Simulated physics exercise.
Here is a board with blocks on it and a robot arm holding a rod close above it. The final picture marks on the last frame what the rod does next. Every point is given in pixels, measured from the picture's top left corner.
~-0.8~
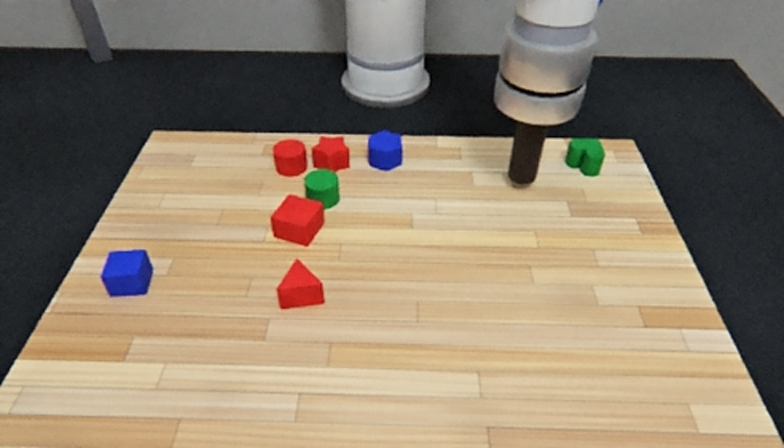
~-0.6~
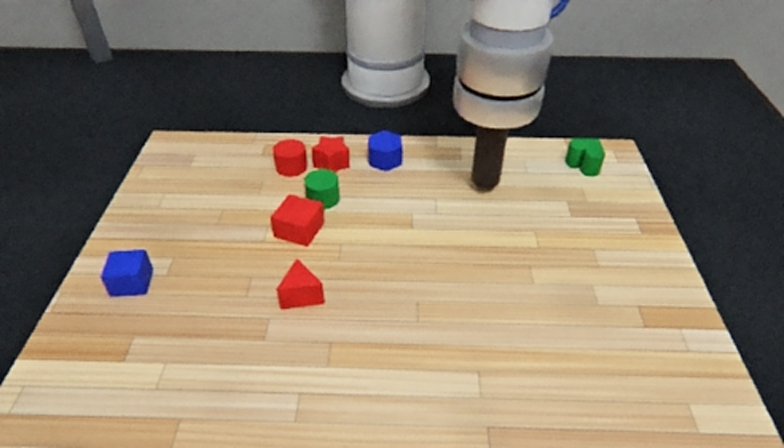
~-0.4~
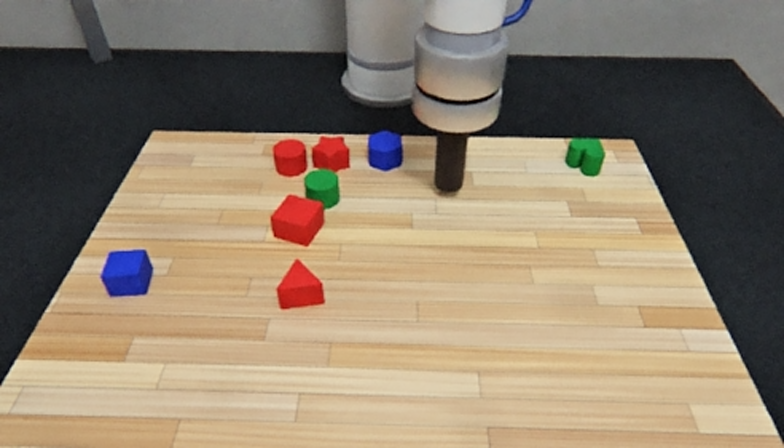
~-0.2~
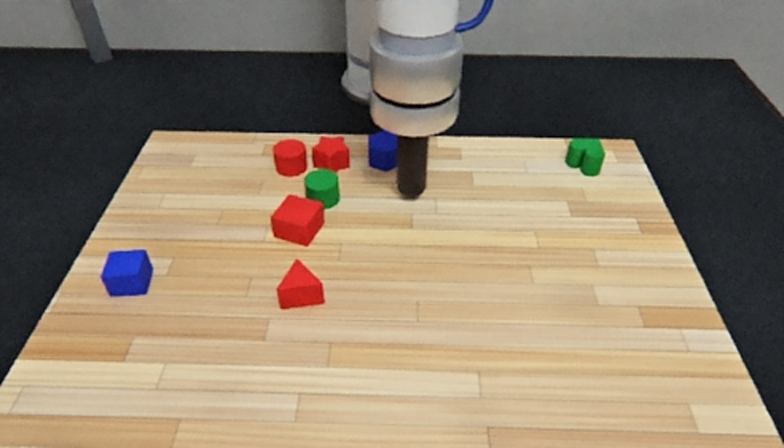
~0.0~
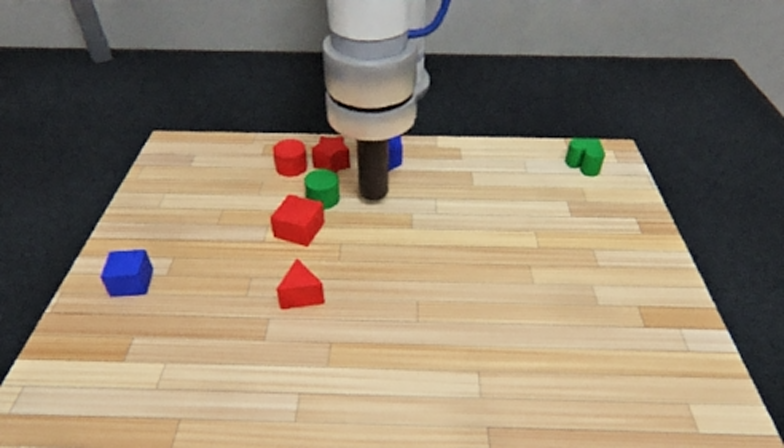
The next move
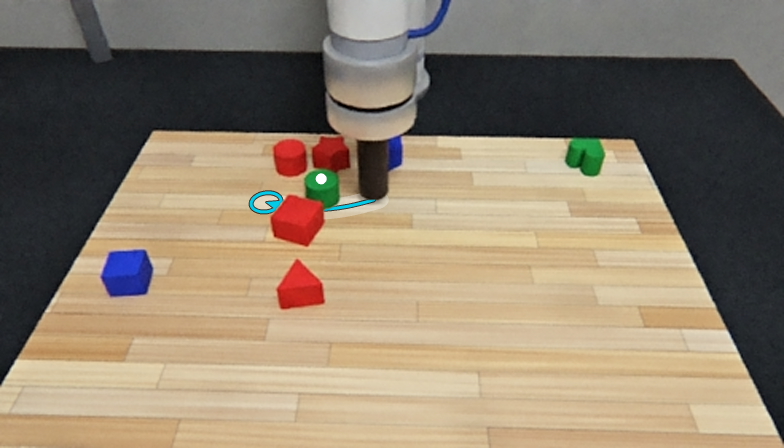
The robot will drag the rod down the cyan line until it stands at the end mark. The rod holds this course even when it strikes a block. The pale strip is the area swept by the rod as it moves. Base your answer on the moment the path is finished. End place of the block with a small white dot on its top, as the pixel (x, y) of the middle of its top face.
Its top middle will sit at (269, 163).
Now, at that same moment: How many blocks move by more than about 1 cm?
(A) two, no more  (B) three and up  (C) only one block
I'll go with C - only one block.
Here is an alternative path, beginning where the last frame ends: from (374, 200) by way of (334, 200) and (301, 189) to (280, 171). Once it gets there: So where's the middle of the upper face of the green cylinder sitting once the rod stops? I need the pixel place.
Its top face will be centred at roughly (257, 172).
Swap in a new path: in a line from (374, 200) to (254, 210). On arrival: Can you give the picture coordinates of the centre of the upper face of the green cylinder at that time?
The answer is (246, 170).
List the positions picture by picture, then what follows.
The first frame shows lower end of the rod (522, 177), tops of blocks, red cylinder (289, 148), red square piece (297, 209), green cylinder (321, 179), blue six-sided block (385, 141).
The second frame shows rod (485, 181), blocks as before.
The third frame shows rod (448, 184), blocks as before.
The fourth frame shows rod (411, 188), blocks as before.
The fifth frame shows rod (374, 192), red cylinder (289, 148), red square piece (297, 209), green cylinder (321, 179), blue six-sided block partly hidden.
The drawn path runs from (374, 200) through (338, 208) and (301, 209) to (266, 202); the dot is on the green cylinder.
What follows on the original path. One third of the way, rod (337, 200); green cylinder (309, 178).
Two thirds of the way, rod (299, 201); red square piece (293, 212); green cylinder (285, 171).
At the end, rod (265, 194); red cylinder (290, 146); red square piece (293, 212); green cylinder (269, 163); blue six-sided block not moved.
